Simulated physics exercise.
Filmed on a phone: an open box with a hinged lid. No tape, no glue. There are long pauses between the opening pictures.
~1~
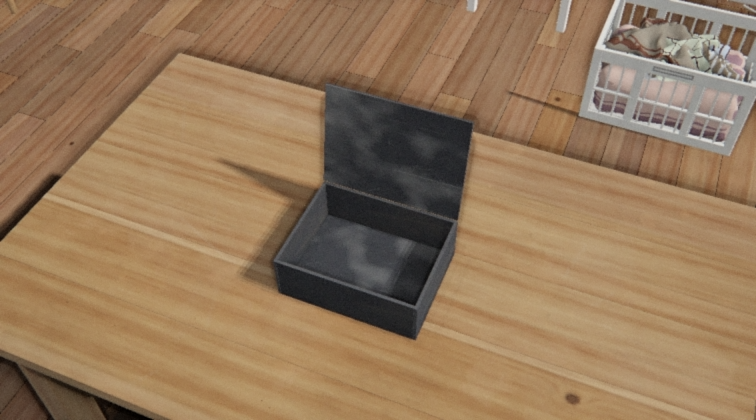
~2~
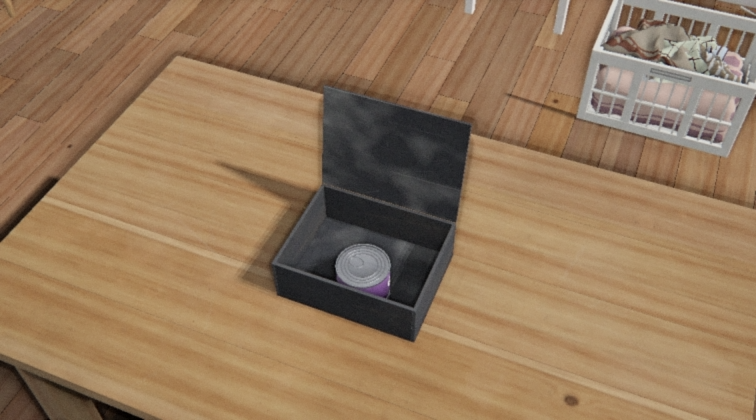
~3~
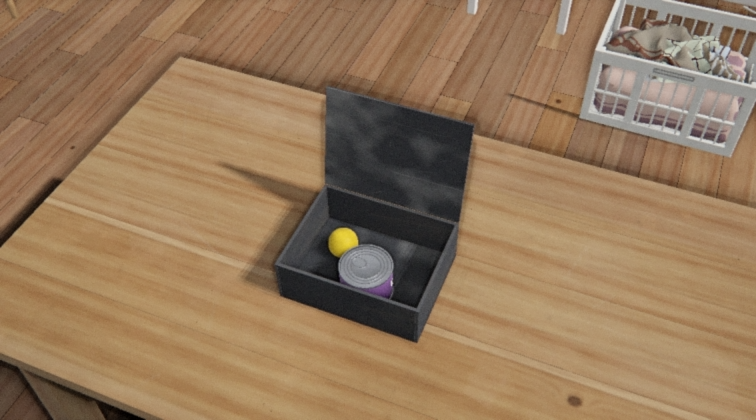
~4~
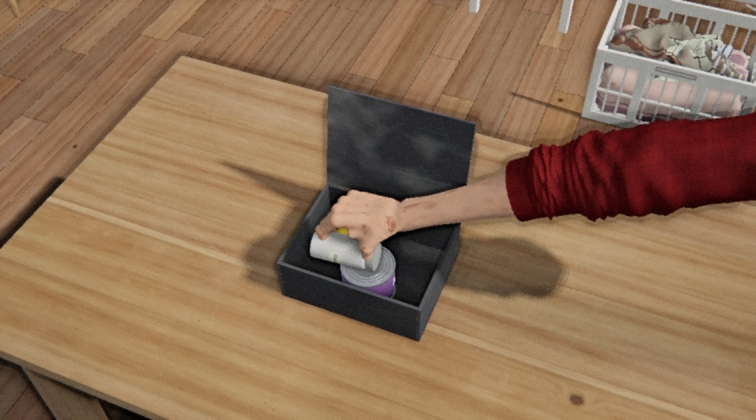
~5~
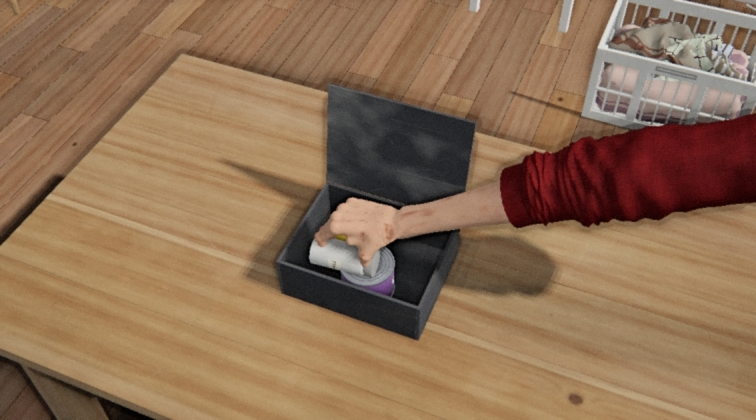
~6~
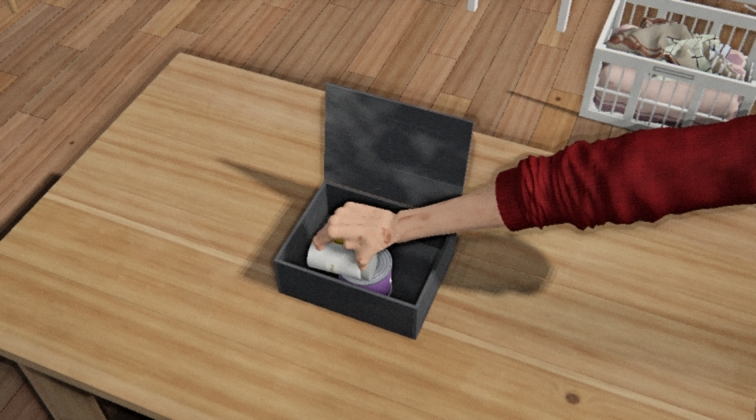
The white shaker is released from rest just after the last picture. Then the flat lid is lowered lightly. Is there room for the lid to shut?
As it turns out, it stays ajar.
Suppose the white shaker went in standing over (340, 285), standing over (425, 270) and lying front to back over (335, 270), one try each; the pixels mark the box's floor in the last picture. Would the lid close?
First, it stays ajar; second, it will not close; third, it sits on the rim.
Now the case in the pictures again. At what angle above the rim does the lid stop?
About 12°.
Then, 1.20 s after the last picture, lid starting down.
Then, 1.60 s after the last picture, lid 57° above the rim.
Then, 1.90 s after the last picture, lid 24° above the rim.
At rest, lid 11° above the rim; all 3 in place. Seen from the same camera at the end, white shaker near (341, 263).
